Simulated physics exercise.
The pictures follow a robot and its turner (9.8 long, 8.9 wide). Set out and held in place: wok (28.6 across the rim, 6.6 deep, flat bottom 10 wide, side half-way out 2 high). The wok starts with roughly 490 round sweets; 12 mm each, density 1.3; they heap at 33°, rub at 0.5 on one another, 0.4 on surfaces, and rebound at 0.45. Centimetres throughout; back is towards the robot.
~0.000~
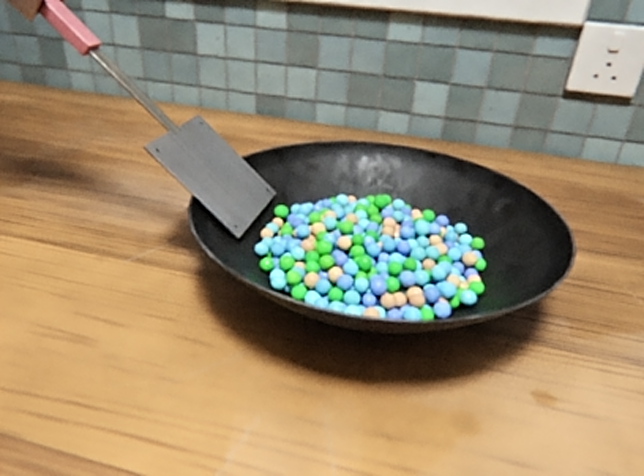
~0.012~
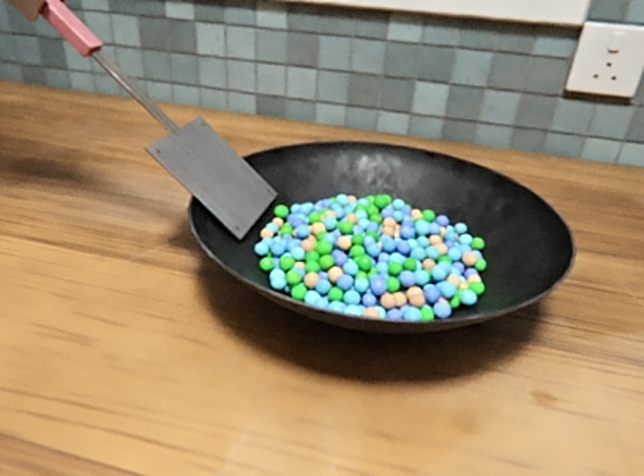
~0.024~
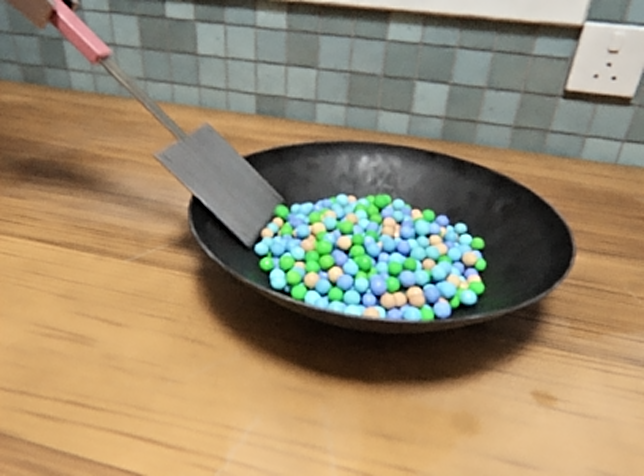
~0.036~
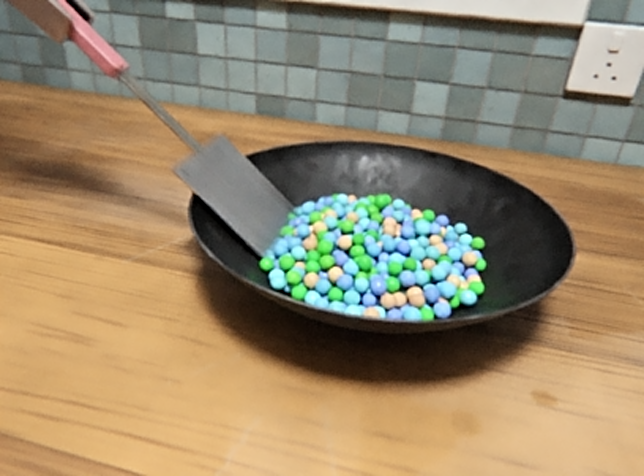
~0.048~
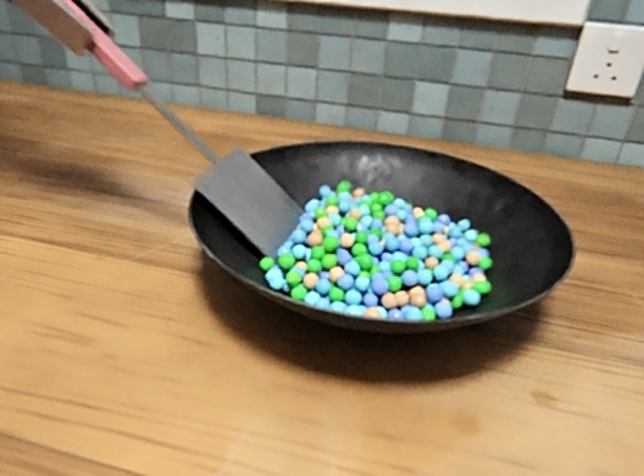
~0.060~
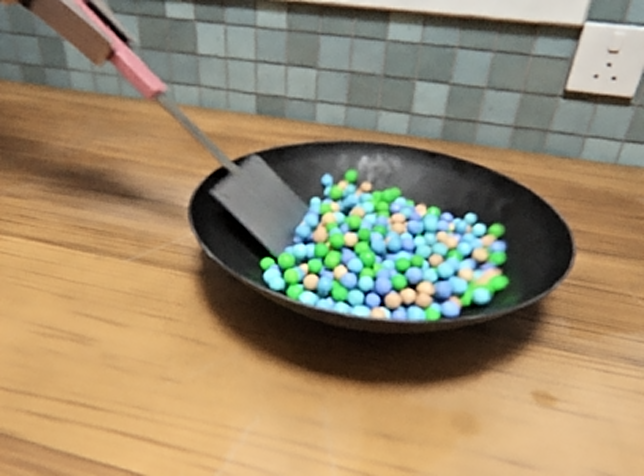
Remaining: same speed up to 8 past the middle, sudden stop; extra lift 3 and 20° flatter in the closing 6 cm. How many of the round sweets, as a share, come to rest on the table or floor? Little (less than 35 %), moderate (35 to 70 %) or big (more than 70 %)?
Share on the table or floor: Moderate (35 to 70 %).
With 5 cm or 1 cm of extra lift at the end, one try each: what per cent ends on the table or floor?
Some 40 and 30 per cent.
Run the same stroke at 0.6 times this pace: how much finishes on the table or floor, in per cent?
Some 25 per cent.
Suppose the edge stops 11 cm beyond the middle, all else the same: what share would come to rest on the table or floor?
In that case some 55 per cent.
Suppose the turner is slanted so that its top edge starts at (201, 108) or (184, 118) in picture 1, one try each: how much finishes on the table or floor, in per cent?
Some 55 and 50 per cent.
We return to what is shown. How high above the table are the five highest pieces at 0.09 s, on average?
Some 6 cm.
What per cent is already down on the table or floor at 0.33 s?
Roughly 15 per cent.
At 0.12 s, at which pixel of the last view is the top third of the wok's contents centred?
Near (449, 232).
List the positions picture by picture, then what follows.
Turner top edge at (173, 130), sloping 41°; upper third of the load around (369, 243), from x 260 to 480, top at y 200; 488 in the wok, in the first frame.
Turner top edge at (175, 131), sloping 41°; upper third of the load around (369, 243), from x 260 to 480, top at y 200, in the second frame.
Turner top edge at (183, 138), sloping 41°; upper third of the load around (369, 243), from x 260 to 480, top at y 200, in the third frame.
Turner top edge at (199, 150), sloping 41°; upper third of the load around (369, 242), from x 265 to 480, top at y 200, in the fourth frame.
Turner top edge at (217, 163), sloping 41°; upper third of the load around (372, 238), from x 265 to 485, top at y 190, in the fifth frame.
Turner top edge at (235, 172), sloping 41°; upper third of the load around (382, 238), from x 270 to 495, top at y 175; 488 in the wok, in the sixth frame.
By 0.09 s, sloping 41°, highest piece 7 above the table; 488 in the wok.
By 0.12 s, sloping 36°, highest piece 9 above the table; 485 in the wok, 3 on the blade or in flight.
By 0.33 s, sloping 21°, highest piece 14 above the table; 278 in the wok, 71 on the table or floor, 139 on the blade or in flight.
By 1.38 s, sloping 21°, highest piece 5 above the table; 275 in the wok, 213 on the table or floor.
Final count, 275 in the wok, 213 on the table or floor. That is 44 % on the table or floor.
